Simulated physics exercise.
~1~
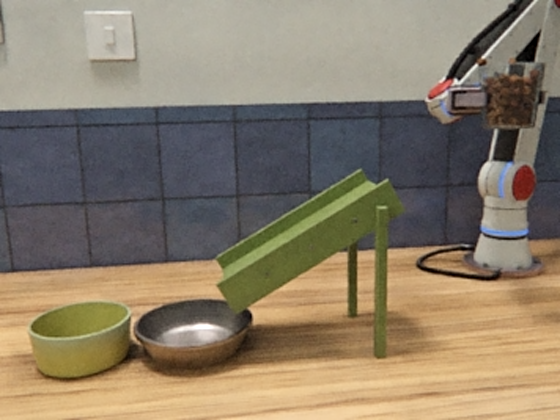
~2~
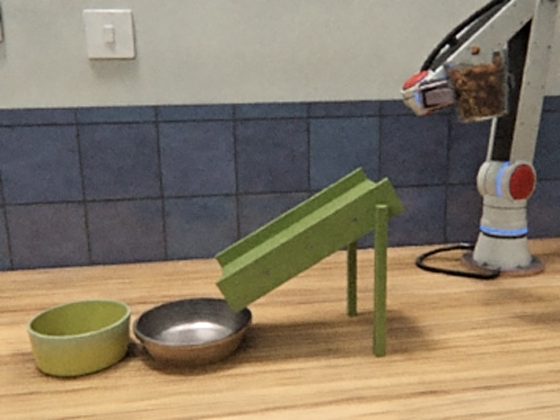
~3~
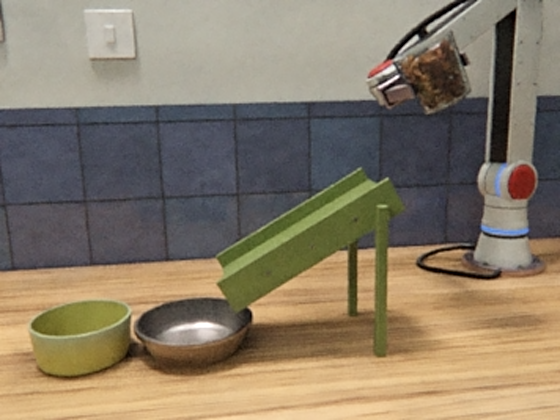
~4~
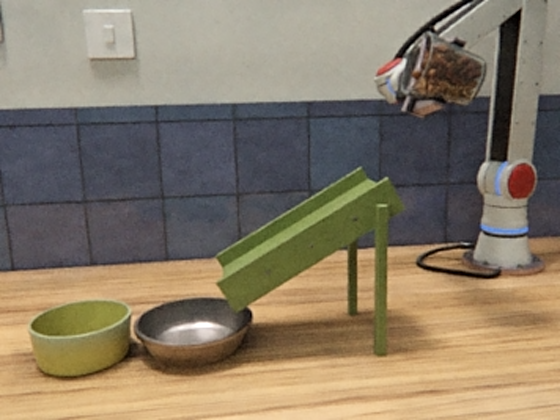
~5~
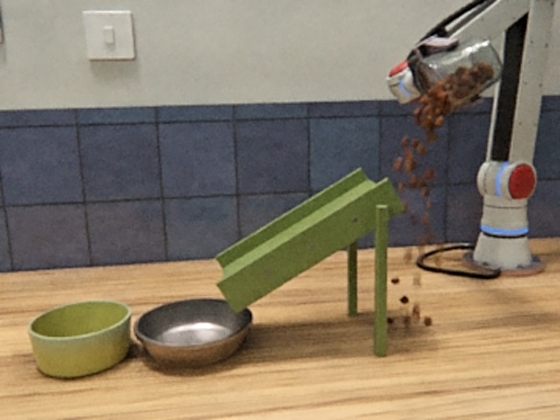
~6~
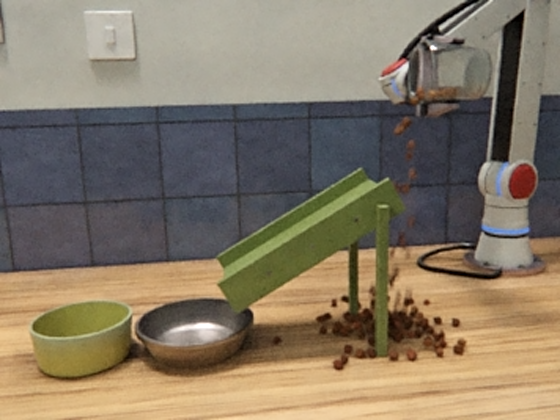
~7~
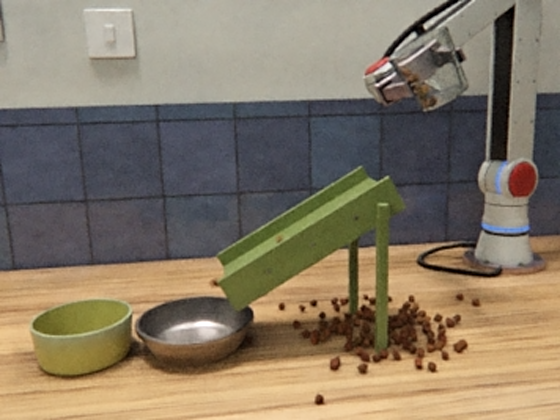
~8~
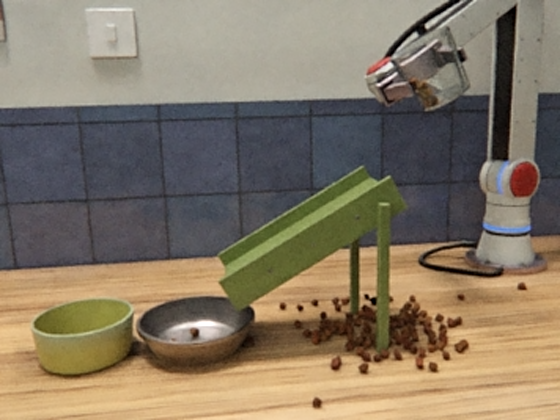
In this clip, a robot arm moves a clear cup of brown pellets left toward a green chute and tips it, spilling most onto the wooden table around the chute's legs. The arm then tilts the cup partly back, leaving the metal bowl nearly empty beside an empty green bowl.
